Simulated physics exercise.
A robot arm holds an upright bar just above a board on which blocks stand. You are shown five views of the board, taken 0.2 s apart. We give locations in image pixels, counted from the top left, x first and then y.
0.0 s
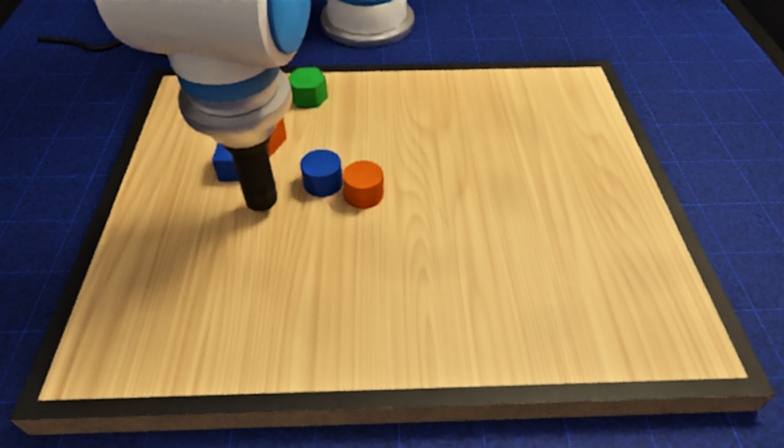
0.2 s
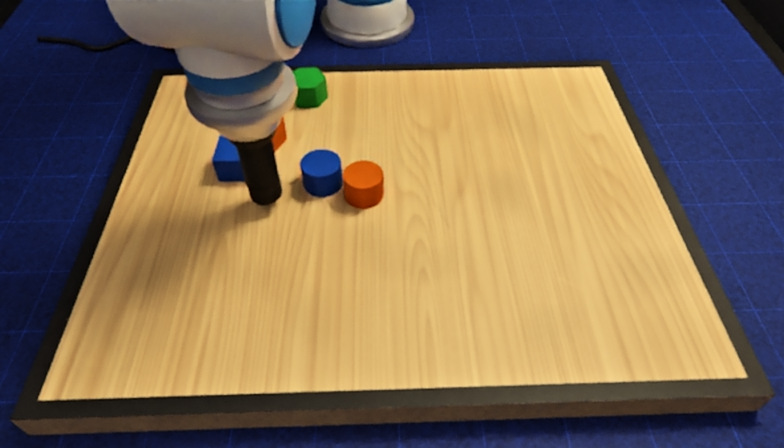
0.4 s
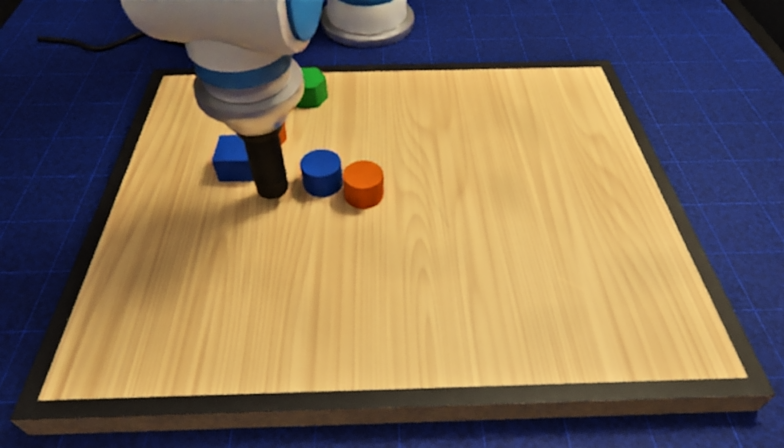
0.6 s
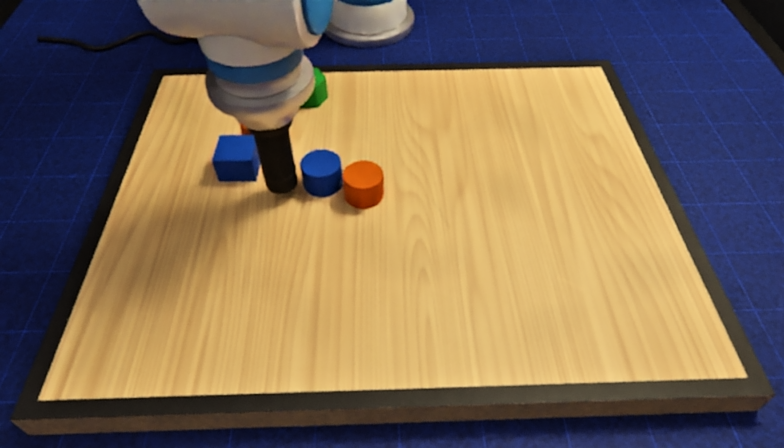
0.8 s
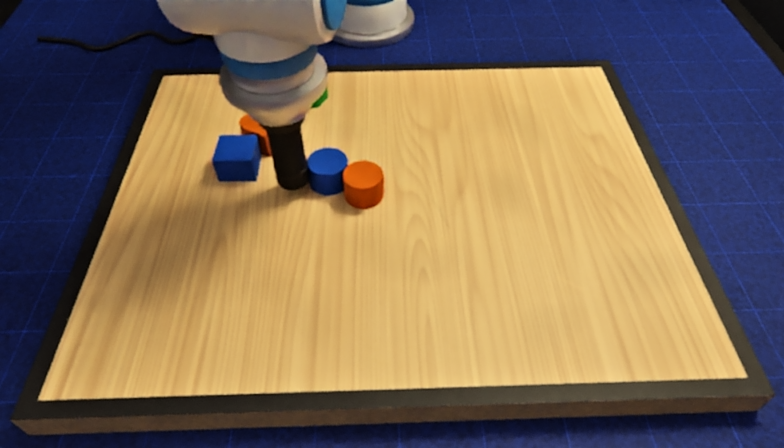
A robot arm moves a black upright bar slightly right and away across a wooden board, nudging a blue cylinder right.
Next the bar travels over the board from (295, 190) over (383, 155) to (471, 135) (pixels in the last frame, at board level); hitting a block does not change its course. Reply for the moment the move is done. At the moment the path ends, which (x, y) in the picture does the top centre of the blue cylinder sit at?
The middle of its upper face will lie at (455, 142).
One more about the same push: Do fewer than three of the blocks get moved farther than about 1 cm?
Yes, that is how it ends up.
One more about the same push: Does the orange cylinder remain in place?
No, that is not how it ends up.
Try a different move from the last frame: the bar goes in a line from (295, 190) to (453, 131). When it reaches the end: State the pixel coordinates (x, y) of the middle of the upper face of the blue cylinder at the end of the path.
I predict (448, 138).
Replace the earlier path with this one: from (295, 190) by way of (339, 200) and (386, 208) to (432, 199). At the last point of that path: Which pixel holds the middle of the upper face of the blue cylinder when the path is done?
If I read the scene right, the answer is (354, 156).
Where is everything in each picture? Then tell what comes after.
The first frame shows tip of the bar (262, 200), middles of tops, blue square block partly hidden, blue cylinder (321, 162), orange cylinder (363, 174).
The second frame shows bar (266, 195), nothing pushed.
The third frame shows bar (273, 189), nothing pushed.
The fourth frame shows bar (282, 184), nothing pushed.
The fifth frame shows bar (293, 180), blue square block (235, 147), blue cylinder (327, 161), orange cylinder (363, 174).
What follows on the original path. One third of the way, bar (354, 156); blue cylinder (389, 143); orange cylinder (378, 175).
Two thirds of the way, bar (413, 137); blue cylinder (440, 141); orange cylinder (378, 175).
At the end, bar (473, 126); blue square block unmoved; blue cylinder (455, 142); orange cylinder (378, 175).
